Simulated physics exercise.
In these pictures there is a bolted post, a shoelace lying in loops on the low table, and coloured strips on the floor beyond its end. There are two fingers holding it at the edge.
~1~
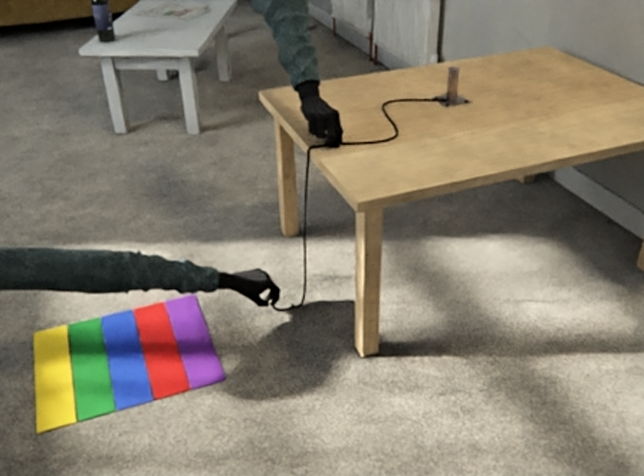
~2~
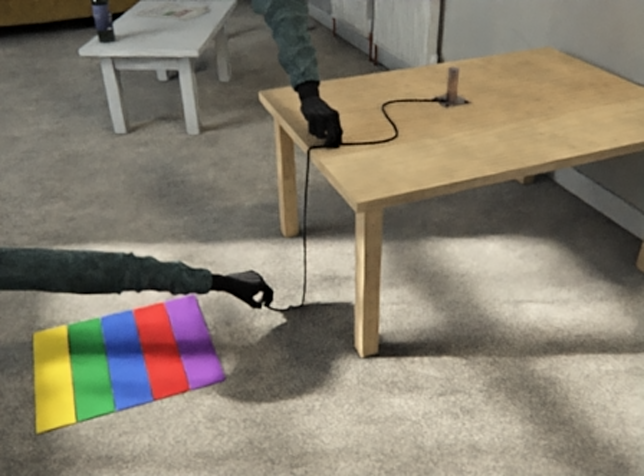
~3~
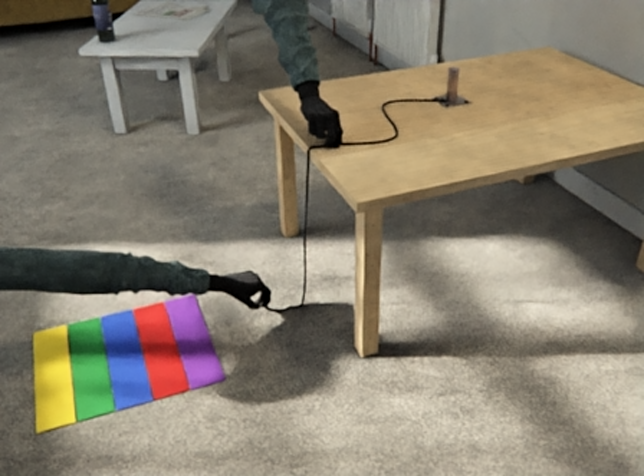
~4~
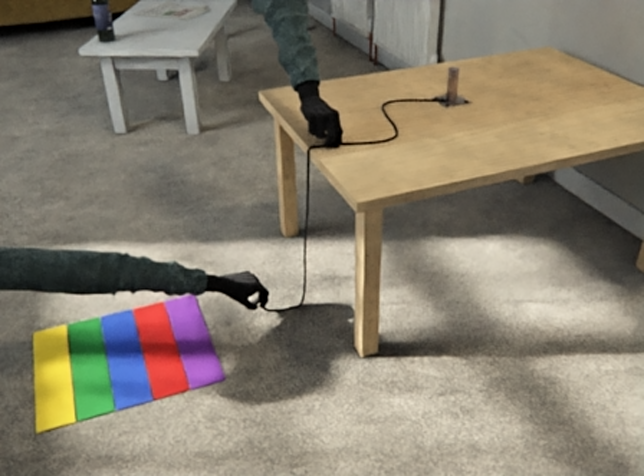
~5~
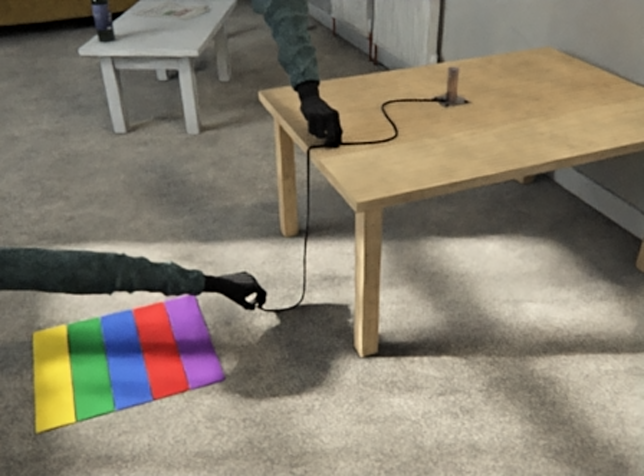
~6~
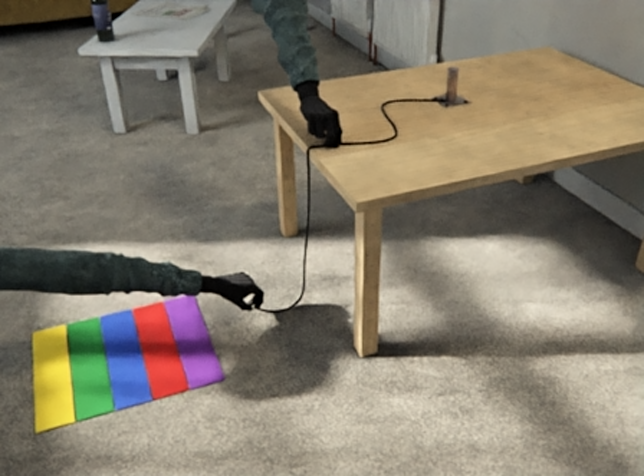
On a wooden table, one hand pins a dark cord while another draws its hanging end slightly left.
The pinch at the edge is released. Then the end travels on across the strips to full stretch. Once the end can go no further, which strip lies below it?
The green strip lies below it.
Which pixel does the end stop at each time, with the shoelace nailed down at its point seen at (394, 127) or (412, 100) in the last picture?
First (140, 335), then (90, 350).
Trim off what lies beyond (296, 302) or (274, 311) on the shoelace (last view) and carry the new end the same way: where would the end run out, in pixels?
First (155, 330), then (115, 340).
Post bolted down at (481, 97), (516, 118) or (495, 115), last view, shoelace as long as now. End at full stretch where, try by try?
Try by try, around (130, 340), (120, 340) and (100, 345).
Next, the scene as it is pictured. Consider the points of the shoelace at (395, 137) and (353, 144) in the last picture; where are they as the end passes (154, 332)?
They end up close to (326, 136) and (299, 163).
A little later, end near (154, 332); over red.
Next, end near (109, 344); over blue.
When it is tight, end near (80, 351); over green. The green one.
